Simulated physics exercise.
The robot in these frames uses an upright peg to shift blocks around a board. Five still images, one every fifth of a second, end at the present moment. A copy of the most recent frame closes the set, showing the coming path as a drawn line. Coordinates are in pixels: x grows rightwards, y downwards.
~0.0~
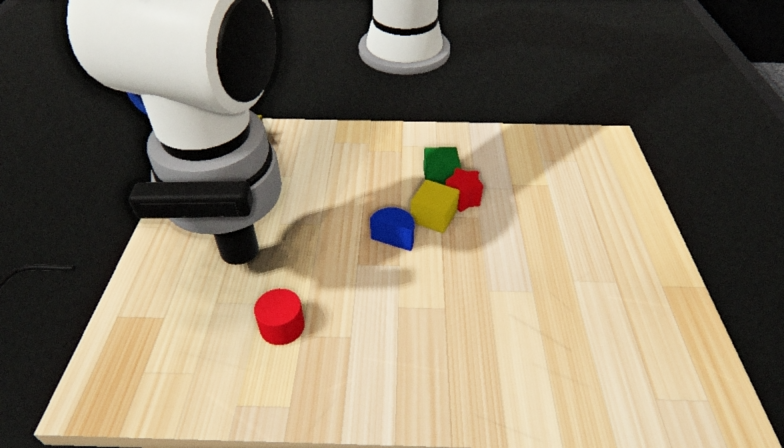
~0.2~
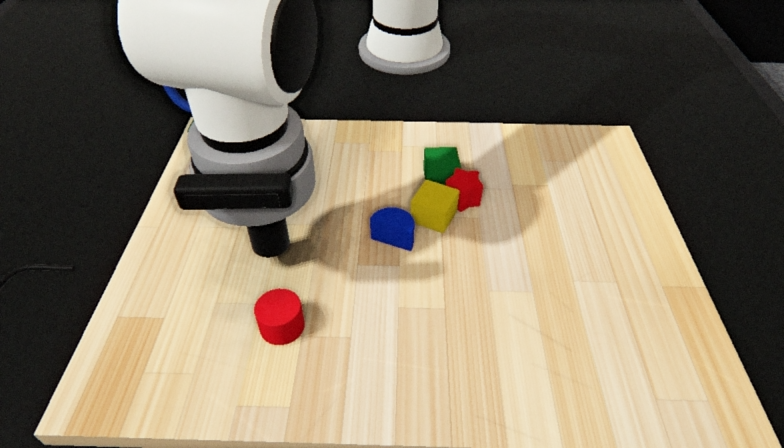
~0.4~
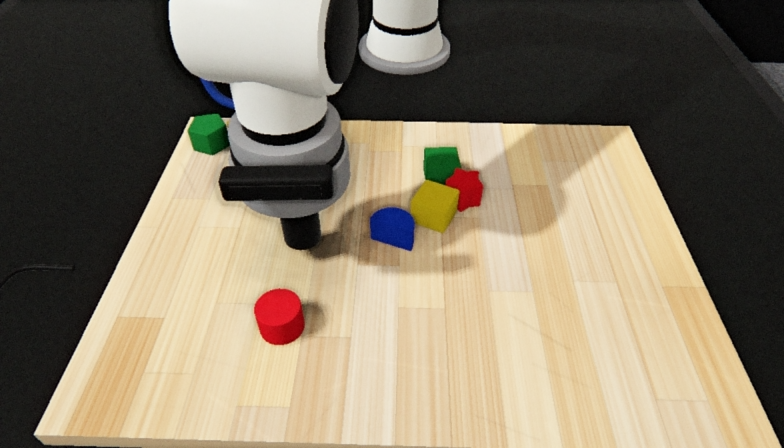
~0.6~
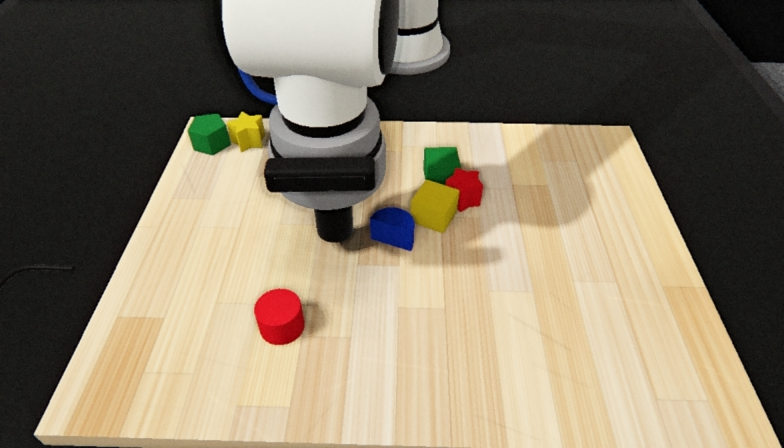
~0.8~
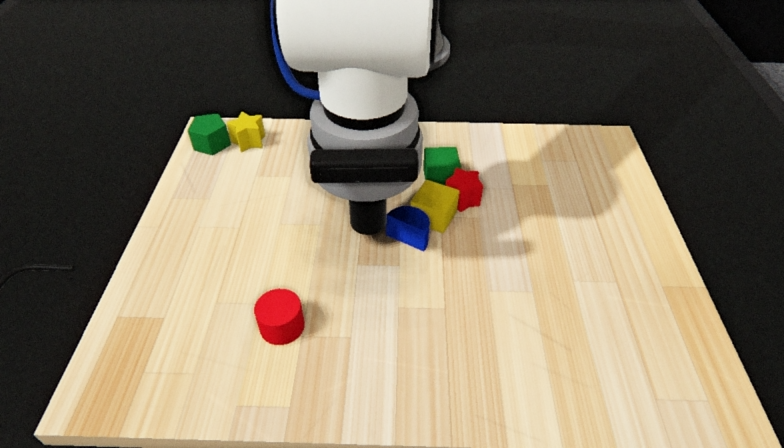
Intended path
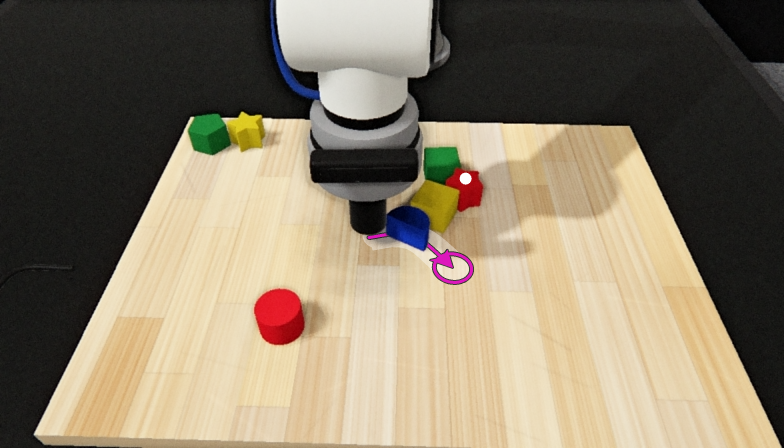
White robot arm sliding its black peg rightward across a wooden board, nudging a blue block slightly toward a yellow one.
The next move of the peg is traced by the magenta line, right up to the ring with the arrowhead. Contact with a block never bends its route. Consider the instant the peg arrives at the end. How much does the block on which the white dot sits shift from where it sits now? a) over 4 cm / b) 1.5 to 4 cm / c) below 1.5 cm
c: Below 1.5 cm.
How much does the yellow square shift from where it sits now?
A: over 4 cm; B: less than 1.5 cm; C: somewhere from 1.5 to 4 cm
B: Less than 1.5 cm.
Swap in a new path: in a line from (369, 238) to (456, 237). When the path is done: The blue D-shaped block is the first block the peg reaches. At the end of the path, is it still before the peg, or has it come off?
I believe the blue D-shaped block keeps its place ahead of the peg.
The line goes from (369, 238) through (402, 234) and (430, 247) to (453, 268); the dot is on the red star-shaped block.
What follows on the original path. One third of the way, peg at (403, 219); blue D-shaped block at (438, 221), turned 40° clockwise; yellow square at (438, 194).
Two thirds of the way, peg at (432, 233); blue D-shaped block at (463, 230), turned 65° clockwise; yellow square at (439, 194).
At the end, peg at (455, 253); blue D-shaped block at (481, 236), turned 35° clockwise; yellow square at (439, 194); red star-shaped block unmoved.
